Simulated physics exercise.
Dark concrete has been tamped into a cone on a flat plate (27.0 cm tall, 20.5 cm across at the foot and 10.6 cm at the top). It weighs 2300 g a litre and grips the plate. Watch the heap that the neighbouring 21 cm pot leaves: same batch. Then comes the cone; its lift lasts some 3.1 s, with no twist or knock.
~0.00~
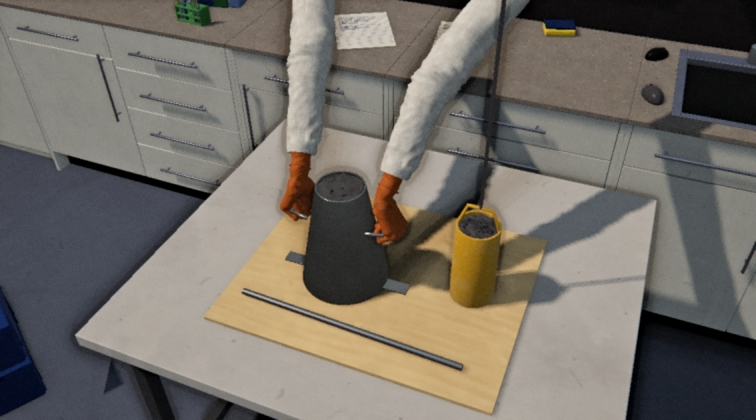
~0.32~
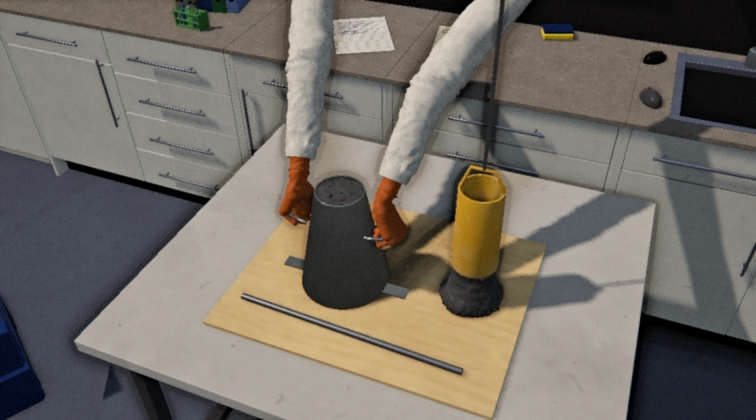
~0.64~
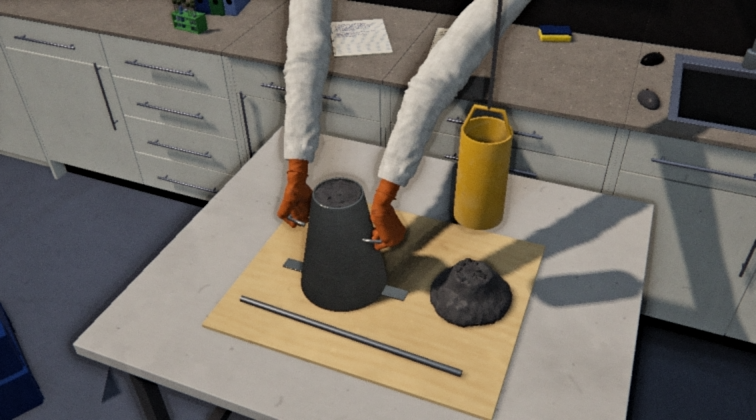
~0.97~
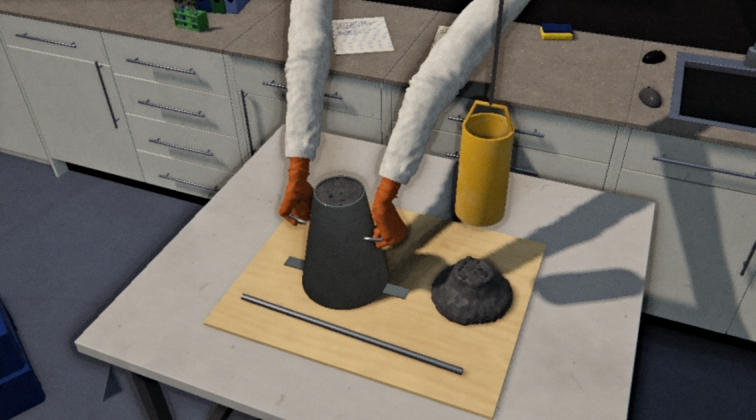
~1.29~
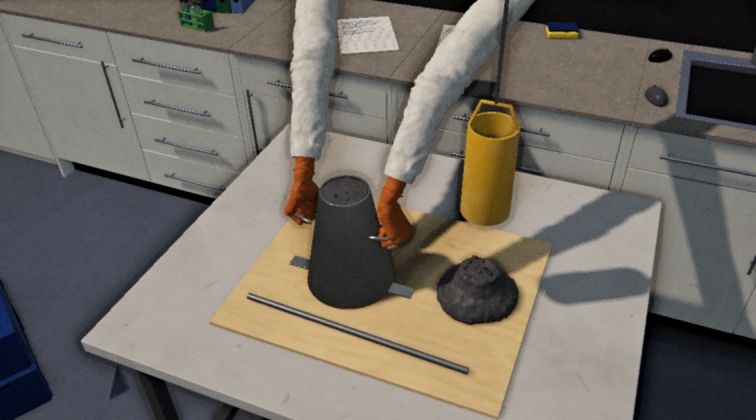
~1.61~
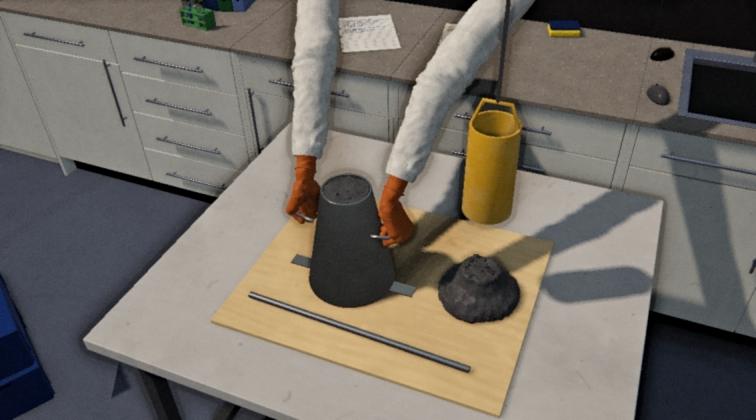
Lab worktop with gloved hands gripping a dark cone while a yellow pot lifts straight up beside it, leaving a slumped dark heap.
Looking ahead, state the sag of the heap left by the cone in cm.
Expect roughly 14 cm.
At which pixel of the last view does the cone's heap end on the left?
Around (286, 281).
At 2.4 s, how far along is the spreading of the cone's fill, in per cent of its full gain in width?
Some 70 per cent.
After 2.4 s, the cone is up 6.5 cm; the dark concrete has come down 11 cm to 16 cm and is 29 cm wide.
After 3.2 s, the cone is up 17 cm; the dark concrete has come down 14 cm to 13 cm and is 32 cm wide.
After 3.9 s, the cone is up 27 cm; the dark concrete has come down 14 cm to 13 cm and is 32 cm wide.
After 4.9 s, the cone is clear; the dark concrete has come down 14 cm to 13 cm and is 32 cm wide.
After 5.4 s, at rest, the cone is clear; the dark concrete has come down 14 cm to 13 cm and is 32 cm wide.
